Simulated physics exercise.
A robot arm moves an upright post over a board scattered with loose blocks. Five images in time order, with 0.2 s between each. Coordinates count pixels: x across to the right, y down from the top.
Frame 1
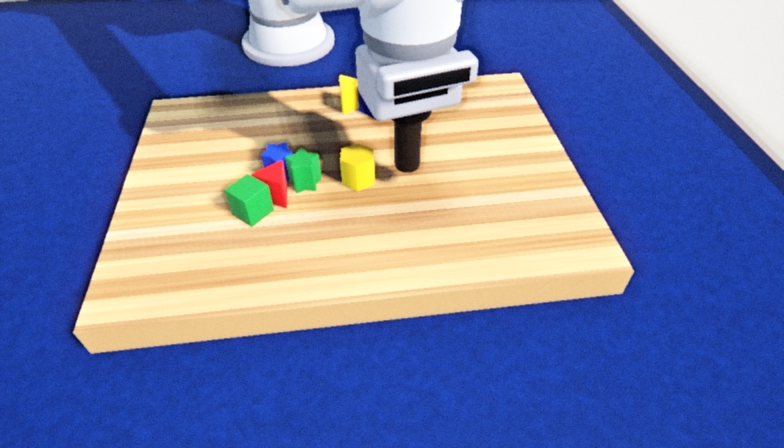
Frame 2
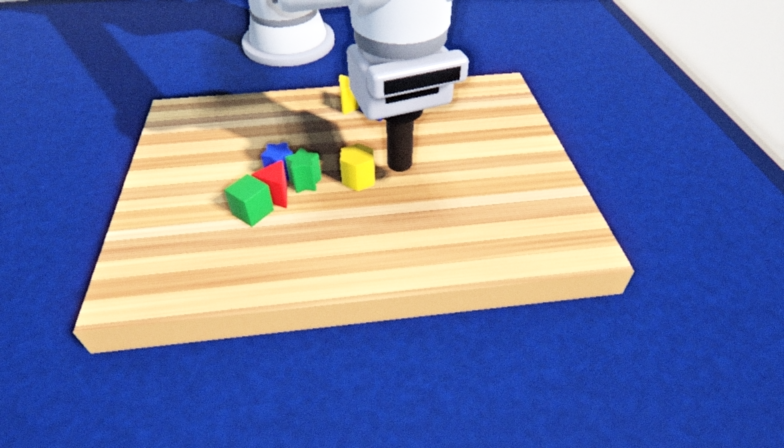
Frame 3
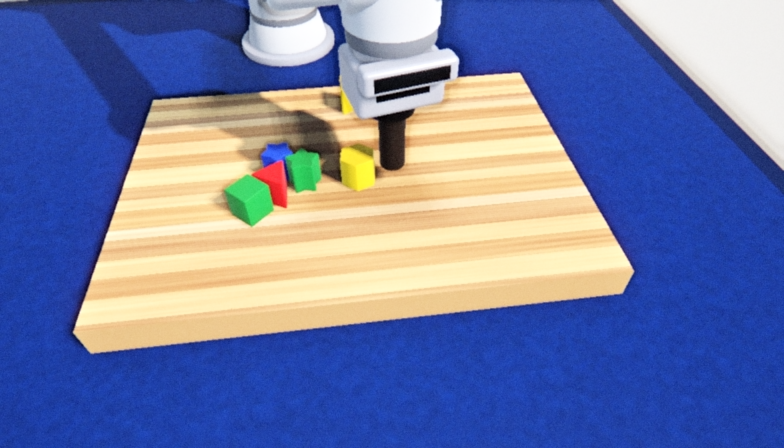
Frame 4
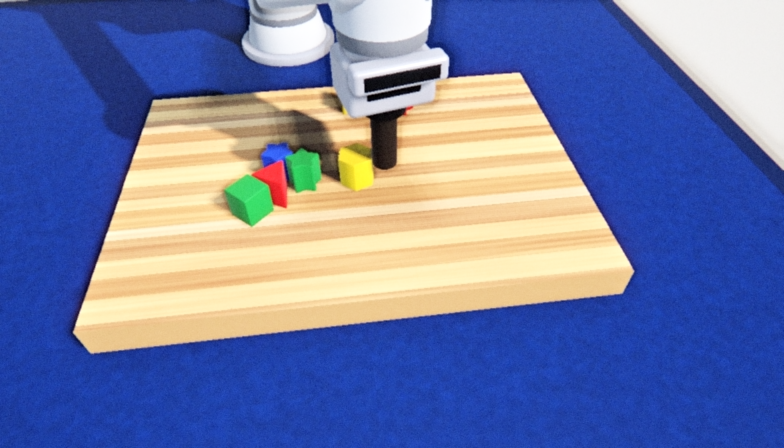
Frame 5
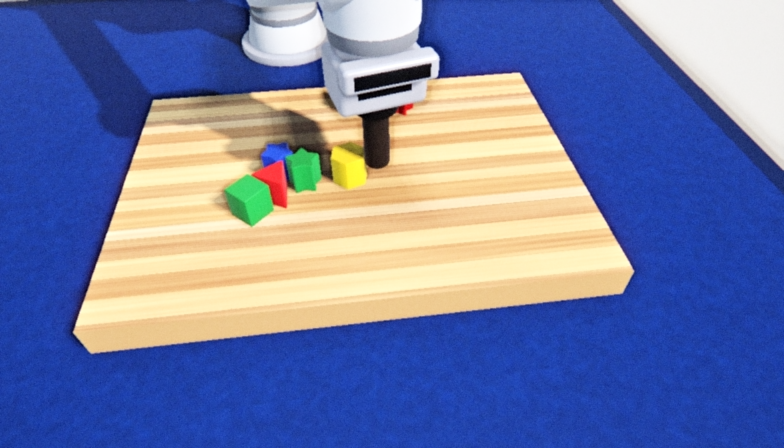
A robot arm holding a dark upright post glides slowly left across a wooden board on a blue surface, approaching a yellow block. The post closes the gap and nudges the yellow block slightly left toward a green star, while the cluster of green, red and blue blocks stays still.
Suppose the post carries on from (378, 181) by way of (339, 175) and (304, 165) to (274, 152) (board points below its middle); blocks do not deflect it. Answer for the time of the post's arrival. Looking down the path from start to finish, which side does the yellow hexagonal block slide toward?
It goes right.
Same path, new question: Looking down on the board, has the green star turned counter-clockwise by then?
Going by the path, yes.
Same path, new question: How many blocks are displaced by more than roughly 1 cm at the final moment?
3 or more blocks.
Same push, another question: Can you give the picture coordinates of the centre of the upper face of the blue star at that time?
My estimate: (245, 154).
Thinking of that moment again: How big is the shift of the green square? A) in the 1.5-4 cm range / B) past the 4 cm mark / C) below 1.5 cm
C (below 1.5 cm)
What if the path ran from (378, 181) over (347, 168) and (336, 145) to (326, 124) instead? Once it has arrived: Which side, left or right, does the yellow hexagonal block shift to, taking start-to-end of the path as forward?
That's a shift to the left.
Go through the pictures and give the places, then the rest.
Post's lower end (407, 166); green square (246, 187); red triangular block (271, 172); blue star (277, 150); green star (302, 158); yellow hexagonal block (357, 154), in the first picture.
Post (400, 165); blocks still, in the second picture.
Post (392, 164); blocks still, in the third picture.
Post (385, 163); blocks still, in the fourth picture.
Post (377, 162); green square (246, 187); red triangular block (271, 172); blue star (277, 150); green star (302, 158); yellow hexagonal block (348, 152), in the fifth picture.
What follows on the original path. One third of the way, post (337, 156); red triangular block (269, 173); blue star (260, 150), turned 15° clockwise; green star (286, 154), turned 45° anticlockwise; yellow hexagonal block (311, 142), turned 20° clockwise.
Two thirds of the way, post (300, 146); red triangular block (268, 173); blue star (249, 153), turned 45° clockwise; green star (276, 152), turned 100° anticlockwise; yellow hexagonal block (279, 130), turned 30° clockwise.
At the end, post (270, 133); green square still; red triangular block (268, 173); blue star (245, 154), turned 50° clockwise; green star (273, 150), turned 135° anticlockwise; yellow hexagonal block (252, 116), turned 40° clockwise.
